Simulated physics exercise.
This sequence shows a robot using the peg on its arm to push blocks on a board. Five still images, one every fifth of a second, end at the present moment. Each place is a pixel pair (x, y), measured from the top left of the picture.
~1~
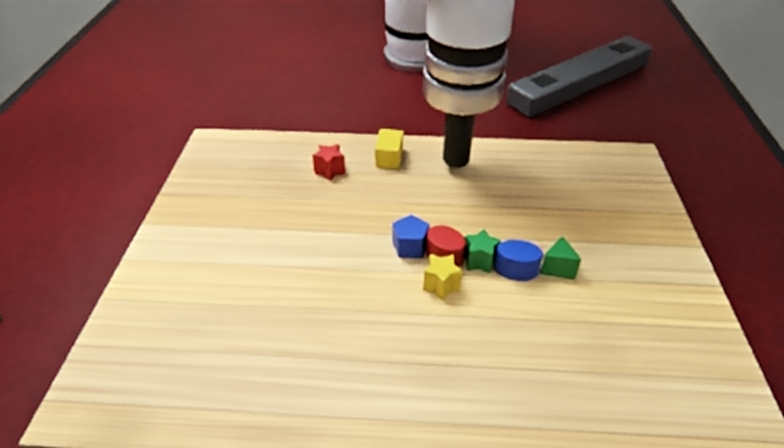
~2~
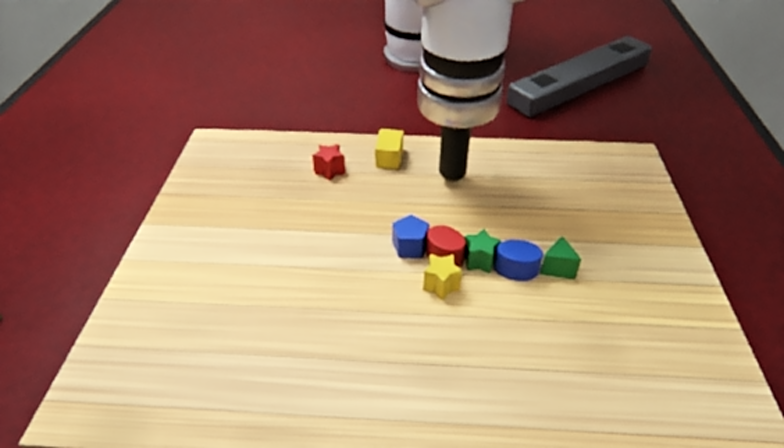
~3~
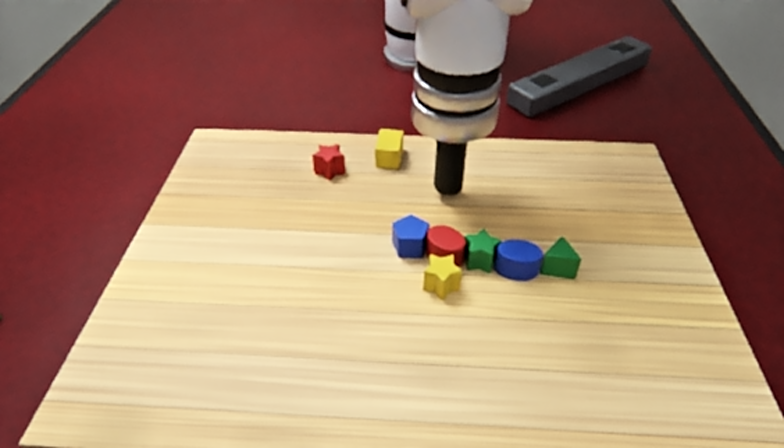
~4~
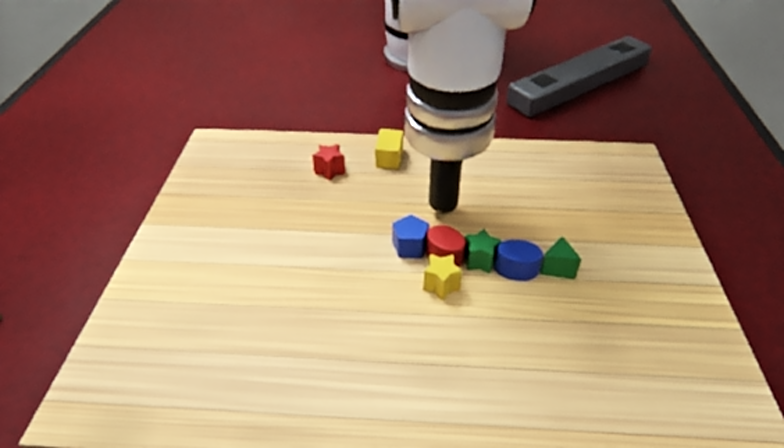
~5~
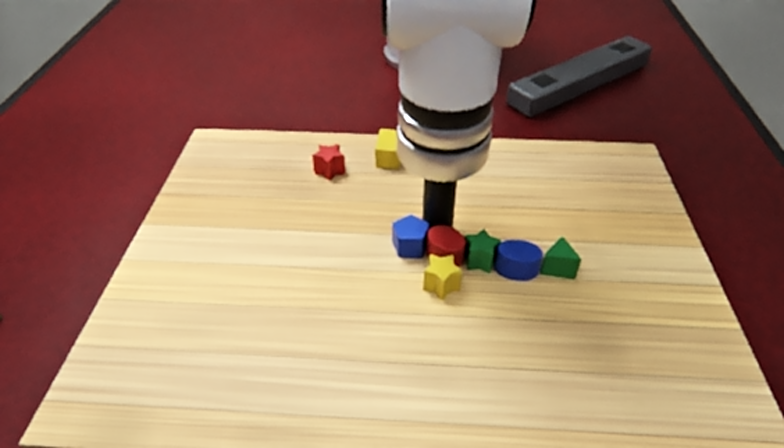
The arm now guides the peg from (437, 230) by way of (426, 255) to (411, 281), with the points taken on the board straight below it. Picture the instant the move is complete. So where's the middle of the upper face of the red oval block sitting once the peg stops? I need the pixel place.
By then it is at (451, 262).
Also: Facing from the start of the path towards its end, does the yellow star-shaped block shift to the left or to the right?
That's a shift to the left.
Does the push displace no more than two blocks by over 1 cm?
No, I don't think so.
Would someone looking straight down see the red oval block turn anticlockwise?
Short answer: Yes.
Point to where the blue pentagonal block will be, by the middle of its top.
I predict (386, 240).
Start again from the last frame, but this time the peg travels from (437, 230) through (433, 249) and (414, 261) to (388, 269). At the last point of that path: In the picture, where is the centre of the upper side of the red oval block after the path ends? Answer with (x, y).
Final place: (451, 256).
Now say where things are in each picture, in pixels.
Peg's lower end (456, 160); blue pentagonal block (411, 227); yellow star-shaped block (443, 266); red oval block (446, 237); green star-shaped block (483, 241), in the first frame.
Peg (452, 173); blocks still, in the second frame.
Peg (448, 187); blocks still, in the third frame.
Peg (443, 204); blocks still, in the fourth frame.
Peg (438, 223); blue pentagonal block (411, 227); yellow star-shaped block (443, 266); red oval block (446, 237); green star-shaped block (483, 241), in the fifth frame.
On the path given first. Halfway along, peg (426, 248); blue pentagonal block (393, 238), turned 55° clockwise; yellow star-shaped block (445, 278); red oval block (450, 255), turned 50° anticlockwise.
At the end, peg (411, 273); blue pentagonal block (386, 240), turned 75° clockwise; yellow star-shaped block (448, 287); red oval block (451, 262), turned 80° anticlockwise; green star-shaped block still.
